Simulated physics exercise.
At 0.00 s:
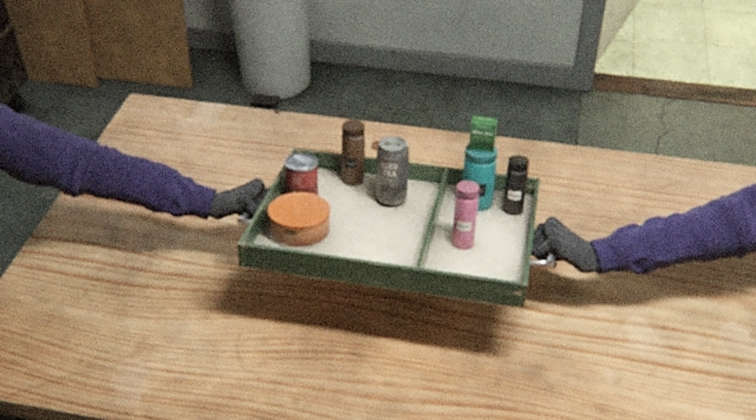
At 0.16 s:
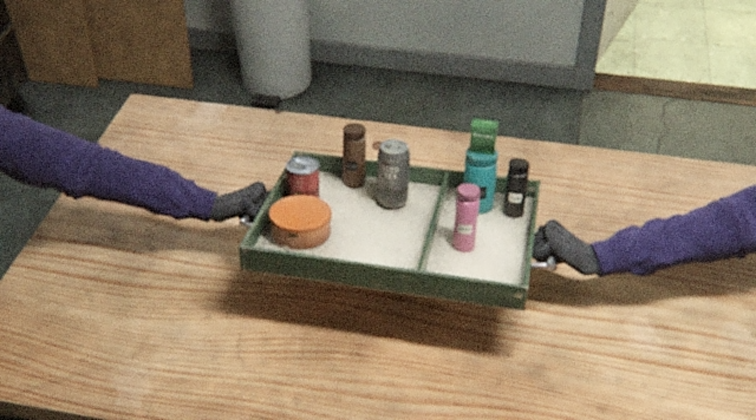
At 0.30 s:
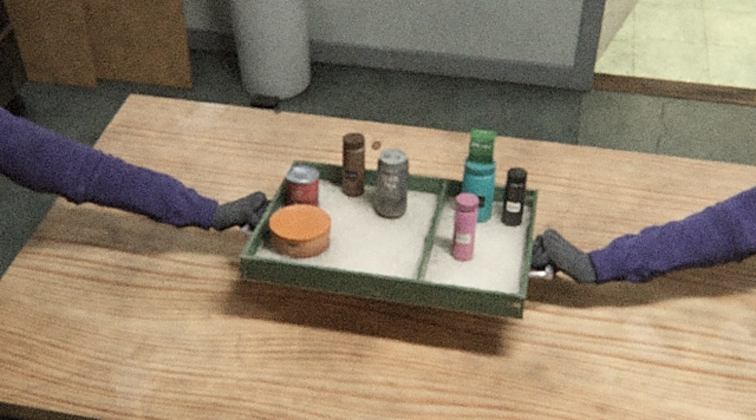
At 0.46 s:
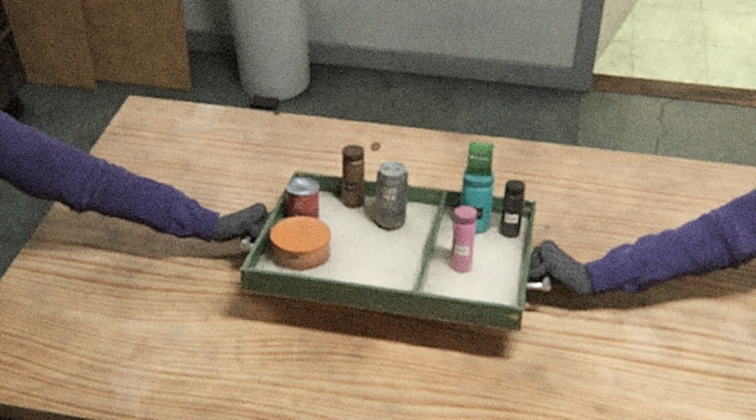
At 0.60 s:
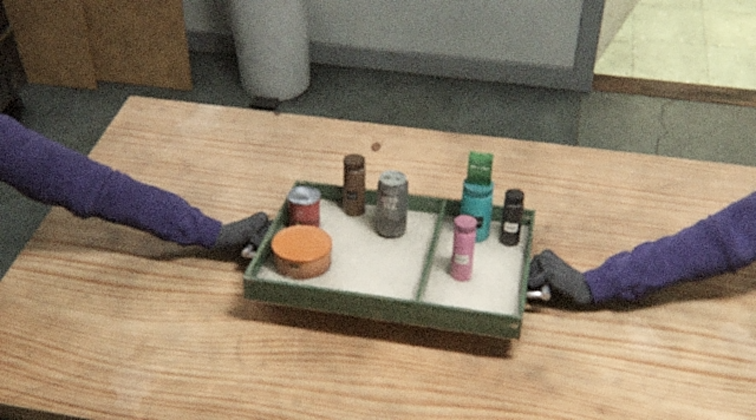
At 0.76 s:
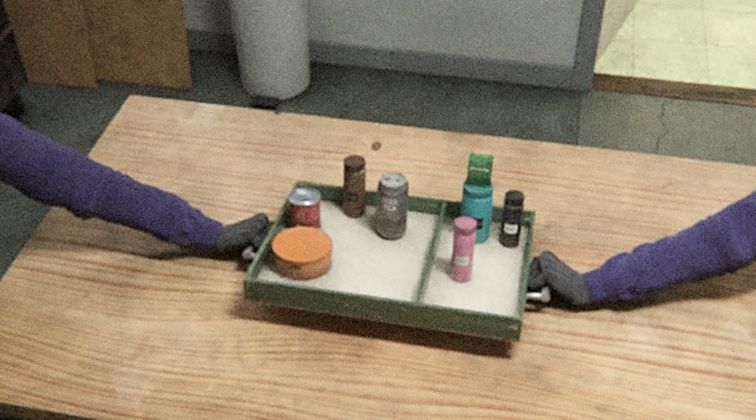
Two gloved hands lower the far edge of a green tray of containers toward the table.
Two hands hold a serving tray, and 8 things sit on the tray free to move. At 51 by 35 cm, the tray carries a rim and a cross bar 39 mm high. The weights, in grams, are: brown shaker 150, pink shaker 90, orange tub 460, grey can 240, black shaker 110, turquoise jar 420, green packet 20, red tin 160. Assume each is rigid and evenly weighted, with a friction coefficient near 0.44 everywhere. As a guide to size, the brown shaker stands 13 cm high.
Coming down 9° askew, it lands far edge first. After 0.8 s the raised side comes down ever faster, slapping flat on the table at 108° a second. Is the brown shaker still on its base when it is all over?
Looks like it comes through standing.
After 0.96 s, tray flat on the table.
After 1.06 s, tray flat on the table; pink shaker tipped 10° from how it sat.
After 1.56 s, tray flat on the table; pink shaker tipped 4° from how it sat.
At rest (2.3 s), all 8 in place, give or take 5 cm. In the last view, brown shaker near (353, 192).
